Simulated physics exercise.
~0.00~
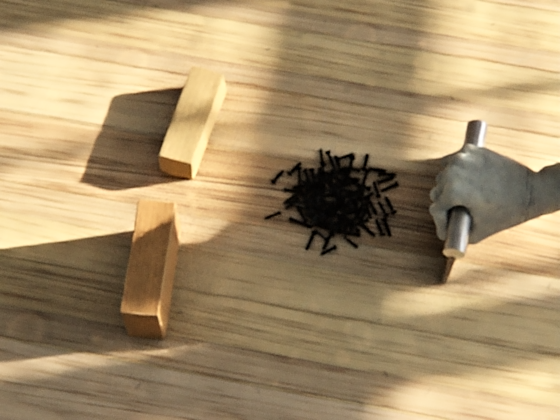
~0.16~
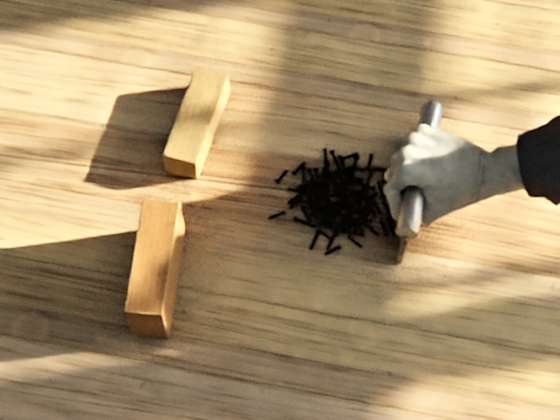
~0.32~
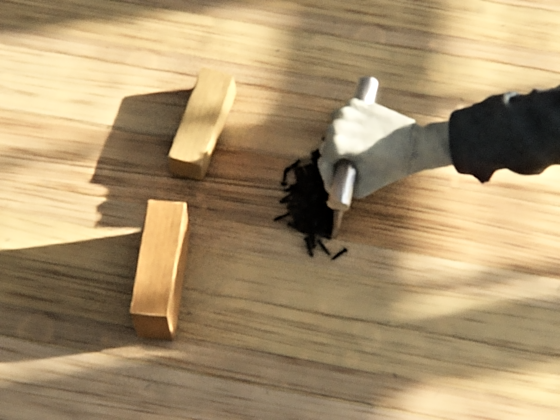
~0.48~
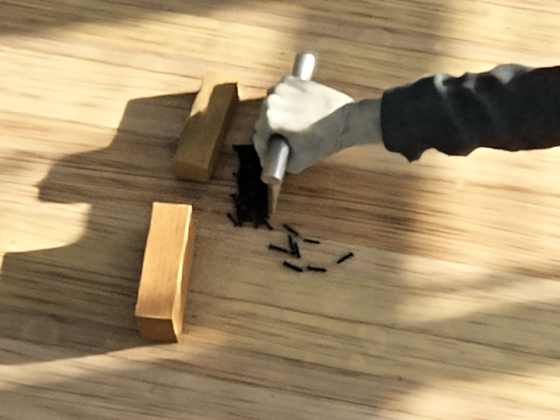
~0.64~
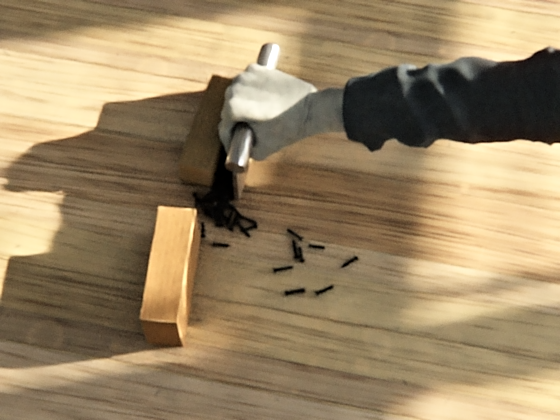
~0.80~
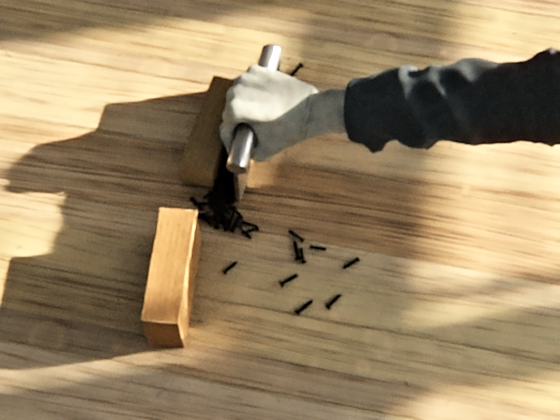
On a wooden surface, a gloved hand pushed a heap of black screws left with a metal-handled scraper toward two wooden blocks, leaving a few strays behind, and stopped against the upper block with most of the screws still bunched before the gap.
